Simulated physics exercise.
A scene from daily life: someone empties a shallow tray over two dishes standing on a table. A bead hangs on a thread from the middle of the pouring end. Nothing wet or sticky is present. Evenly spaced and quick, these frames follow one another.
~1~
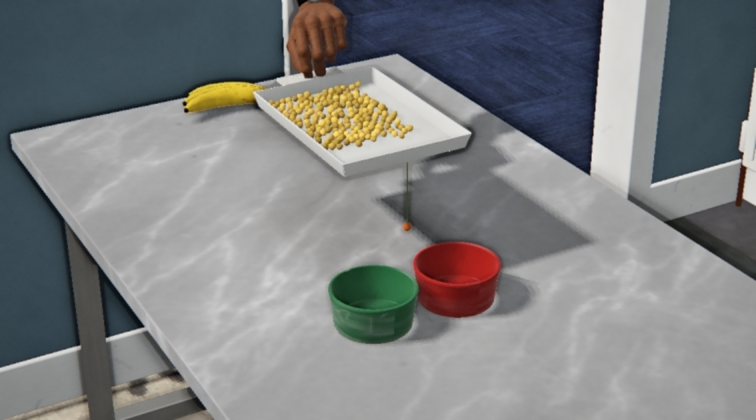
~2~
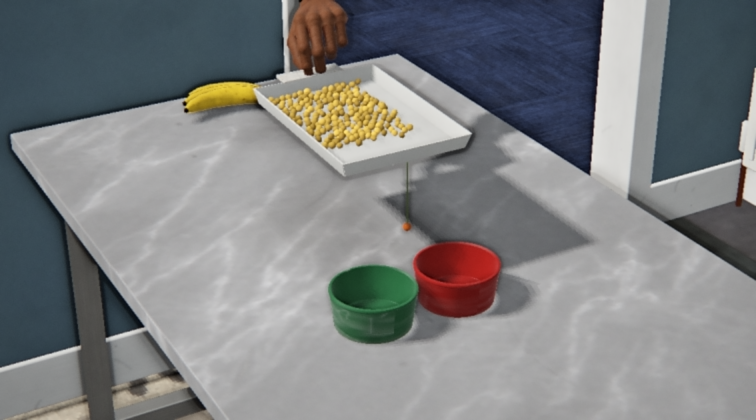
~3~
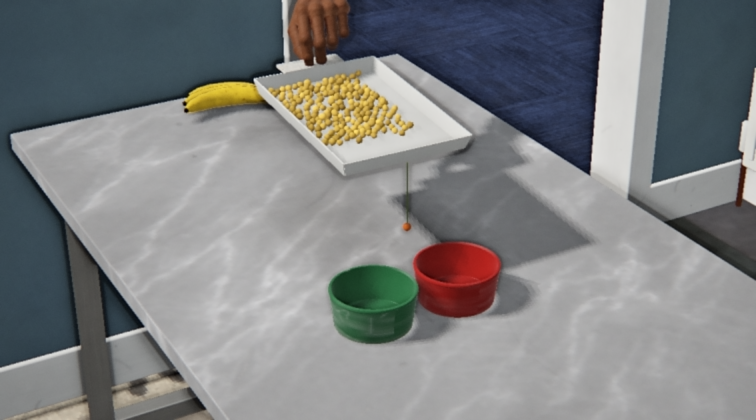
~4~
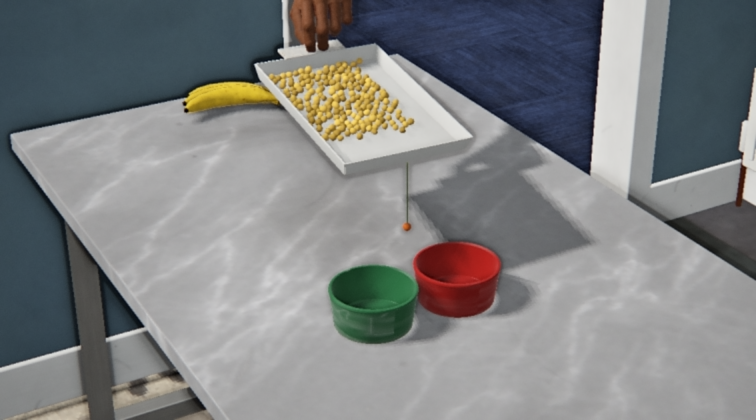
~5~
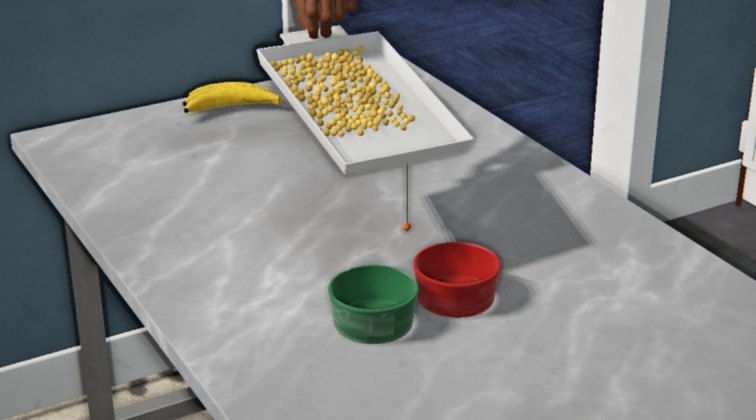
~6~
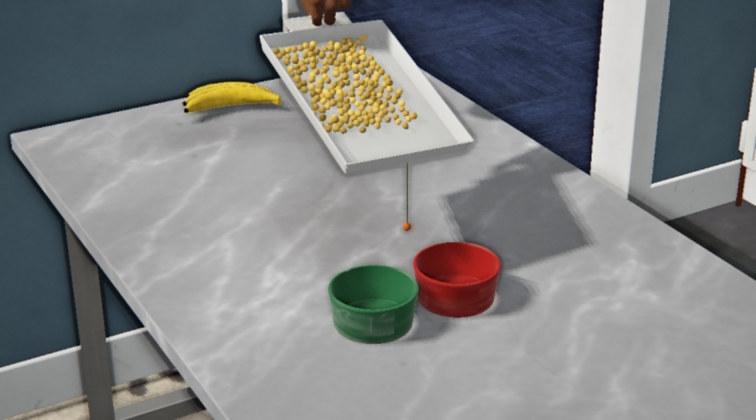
A white tray of small yellow balls tilted gradually as a hand raised its far end, while the near edge stayed above a green bowl and a red bowl on a marble-patterned table.
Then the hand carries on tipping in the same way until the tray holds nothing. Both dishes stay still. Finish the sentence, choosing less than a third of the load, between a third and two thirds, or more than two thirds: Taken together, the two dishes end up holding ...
Taken together, the two dishes end up holding between a third and two thirds of the load.
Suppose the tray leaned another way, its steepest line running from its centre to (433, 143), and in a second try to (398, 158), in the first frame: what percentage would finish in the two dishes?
About 0 % and about 70 %.
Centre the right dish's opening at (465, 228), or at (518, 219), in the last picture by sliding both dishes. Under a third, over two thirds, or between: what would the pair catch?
In the middle band, then the middle third.
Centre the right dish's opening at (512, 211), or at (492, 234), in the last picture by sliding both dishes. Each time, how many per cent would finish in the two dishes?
First position: Some 40 %; second position: Some 80 %.
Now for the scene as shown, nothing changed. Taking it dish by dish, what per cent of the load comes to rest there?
I'd say the left dish holds some 10 % and the right dish some 40 %.
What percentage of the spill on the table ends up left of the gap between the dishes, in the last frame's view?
Roughly 20 percent.
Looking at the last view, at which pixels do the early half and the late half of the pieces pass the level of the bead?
Close to (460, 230), then close to (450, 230).
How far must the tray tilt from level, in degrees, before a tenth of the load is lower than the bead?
At roughly 70°.
Just after the last frame, tray tipped steeply; the larger part on the tray; just a few in the right dish; about a tenth in the air.
A moment on, tray tipped right over; roughly two thirds on the tray; roughly a quarter in the right dish; roughly a quarter outside both; about a tenth in the air.
Further on, tray tipped past a quarter turn; about a tenth in the left dish; roughly half in the right dish; roughly half outside both.
When it is over, tray tipped past a quarter turn; about a tenth in the left dish; roughly half in the right dish; roughly half outside both.
